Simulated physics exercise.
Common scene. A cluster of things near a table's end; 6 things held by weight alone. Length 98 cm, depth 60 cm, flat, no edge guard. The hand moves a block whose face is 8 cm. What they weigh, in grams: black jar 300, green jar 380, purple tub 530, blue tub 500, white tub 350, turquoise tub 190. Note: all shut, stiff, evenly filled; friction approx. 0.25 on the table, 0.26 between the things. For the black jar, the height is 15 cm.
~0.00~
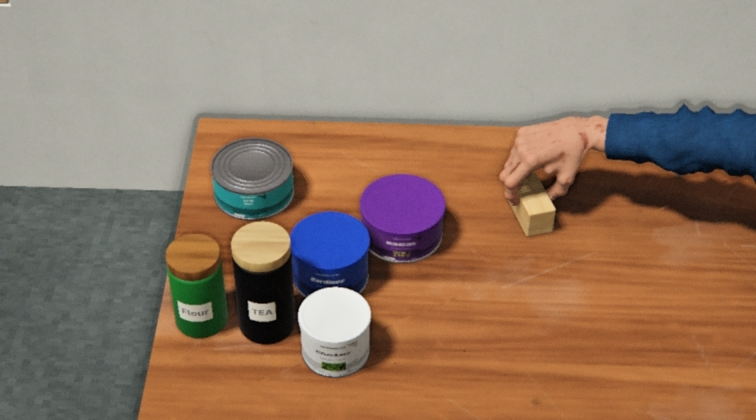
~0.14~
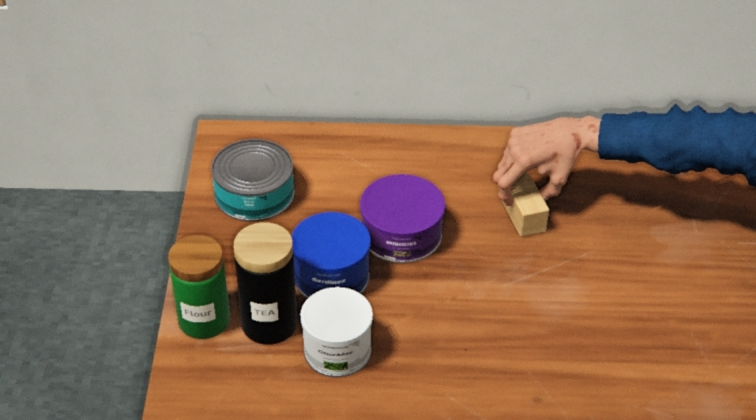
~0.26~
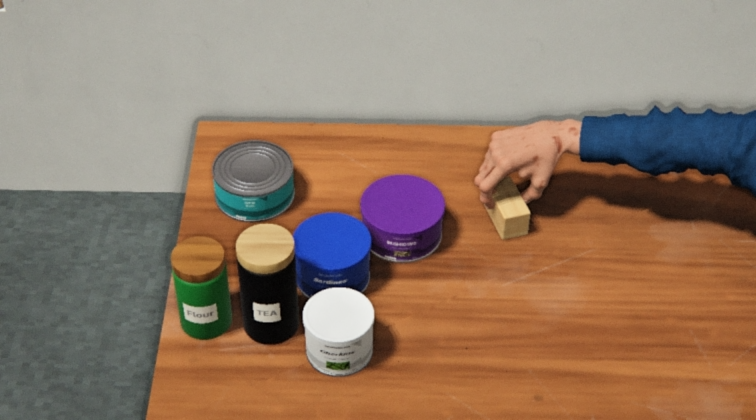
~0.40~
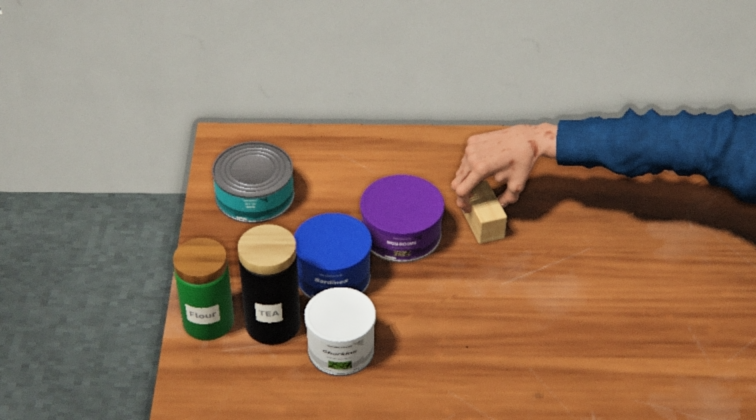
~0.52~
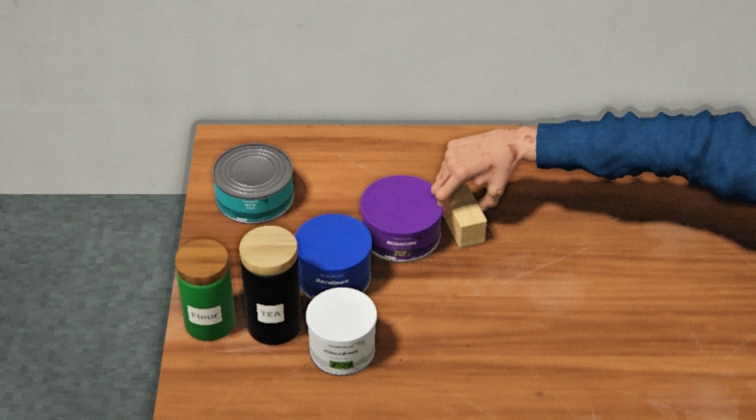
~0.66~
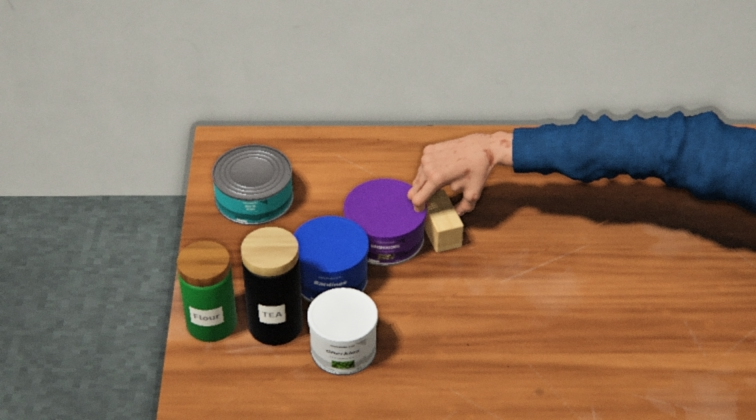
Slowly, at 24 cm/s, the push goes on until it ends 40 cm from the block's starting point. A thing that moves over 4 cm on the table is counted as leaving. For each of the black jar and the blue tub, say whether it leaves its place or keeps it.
As I see it, the black jar is moved too far, the blue tub is moved too far.
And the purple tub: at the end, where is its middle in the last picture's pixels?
At about (197, 240).
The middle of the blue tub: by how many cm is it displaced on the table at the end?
About 14 cm.
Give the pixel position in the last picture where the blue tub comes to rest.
End position: Roughly (254, 310).
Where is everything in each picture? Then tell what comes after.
In the first picture, 0 cm of push; black jar (264, 284); blue tub (330, 259).
In the second picture, 1 cm of push; white tub (337, 333); turquoise tub (253, 180).
In the third picture, 3 cm of push; green jar (202, 289); purple tub (402, 219).
In the fourth picture, 7 cm of push; white tub (341, 332); turquoise tub (254, 182).
In the fifth picture, 10 cm of push; green jar (206, 291); purple tub (401, 219).
In the sixth picture, 13 cm of push; black jar (273, 287); blue tub (331, 261).
After 0.86 s, 18 cm of push; blue tub slid 4 cm near (308, 273); purple tub slid 7 cm.
After 1.16 s, 25 cm of push; blue tub slid 7 cm near (290, 284); black jar slid 4 cm near (253, 309); purple tub slid 15 cm.
After 1.46 s, 32 cm of push; blue tub slid 9 cm near (279, 289); black jar slid 6 cm near (245, 317); purple tub slid 22 cm.
After 1.66 s, 37 cm of push; blue tub slid 13 cm near (258, 304); black jar slid 9 cm near (232, 335); purple tub slid 26 cm.
At rest (2.2 s), not toppled but over 4 cm from the start, black jar, purple tub and blue tub; the other 3 in place, give or take 4 cm. Seen from the same camera at the end, black jar near (228, 342), blue tub near (254, 311).
